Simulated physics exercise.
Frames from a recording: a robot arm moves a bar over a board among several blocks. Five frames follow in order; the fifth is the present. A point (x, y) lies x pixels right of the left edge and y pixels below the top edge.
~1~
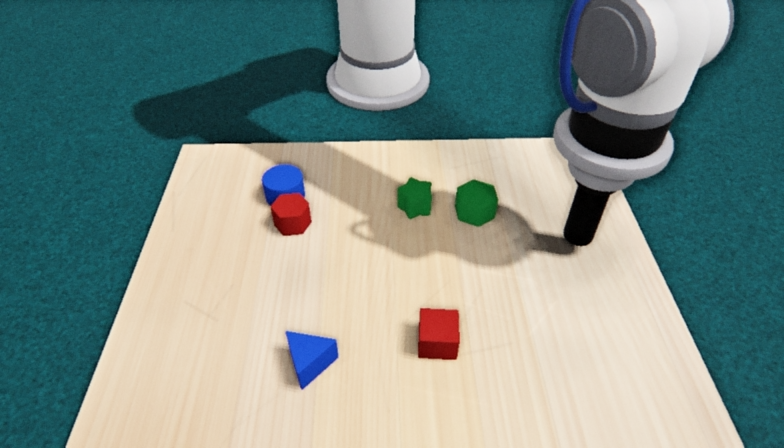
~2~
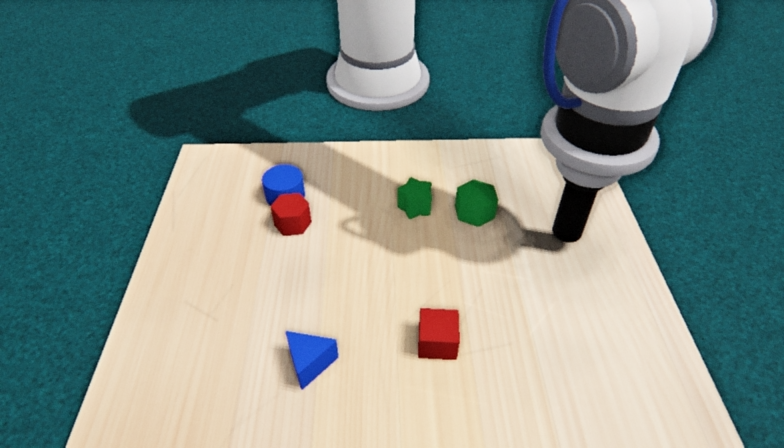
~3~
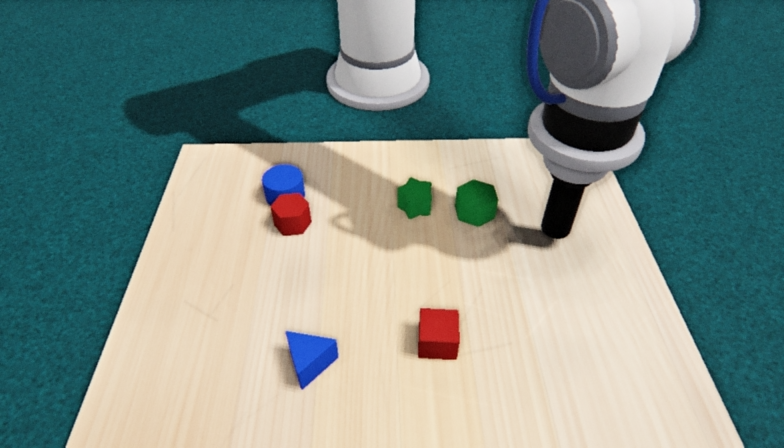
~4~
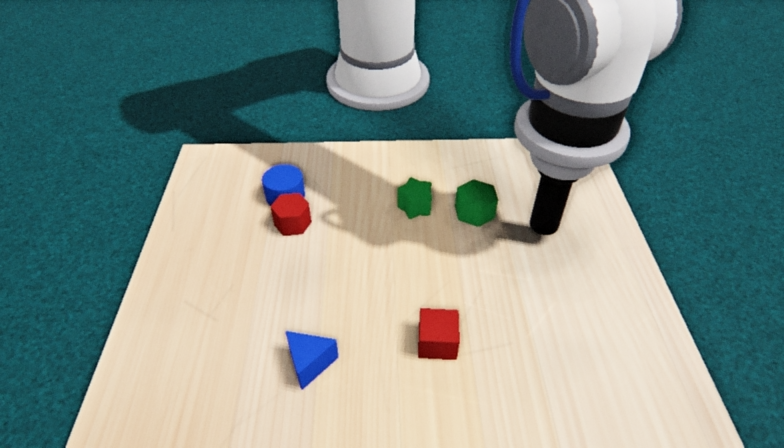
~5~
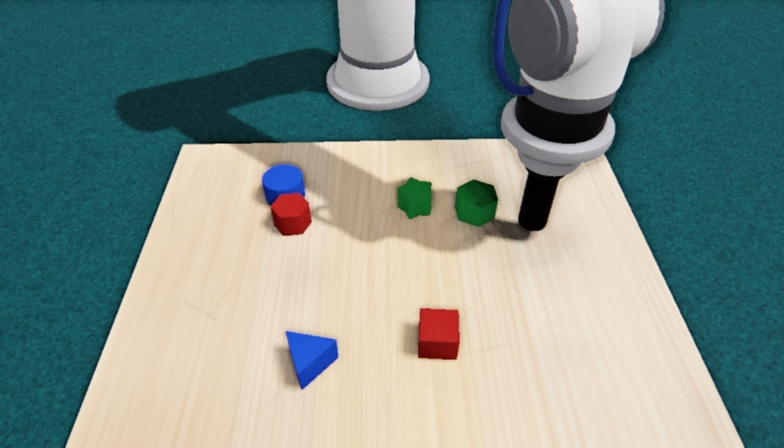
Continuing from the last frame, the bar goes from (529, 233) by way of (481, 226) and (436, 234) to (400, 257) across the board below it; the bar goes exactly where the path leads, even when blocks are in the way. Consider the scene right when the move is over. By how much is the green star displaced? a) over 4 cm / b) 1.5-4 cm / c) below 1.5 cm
Option c.
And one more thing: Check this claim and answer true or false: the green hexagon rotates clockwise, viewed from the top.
The statement is correct.
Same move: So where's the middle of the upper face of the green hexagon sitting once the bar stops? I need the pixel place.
Expect it around (456, 185).
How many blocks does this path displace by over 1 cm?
My best guess is that a single block moves over 1 cm.
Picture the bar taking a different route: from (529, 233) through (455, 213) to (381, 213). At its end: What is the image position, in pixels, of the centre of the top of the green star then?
The centre of its top face lies at (360, 182).
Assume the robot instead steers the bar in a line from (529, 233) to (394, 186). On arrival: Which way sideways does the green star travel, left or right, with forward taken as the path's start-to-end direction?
The left.
The first path, step by step. One third of the way, bar (483, 215); green hexagon (461, 187), turned 15° clockwise.
Two thirds of the way, bar (437, 224); green hexagon (456, 185), turned 25° clockwise.
At the end, bar (400, 246); green star not moved; green hexagon (456, 185), turned 25° clockwise.
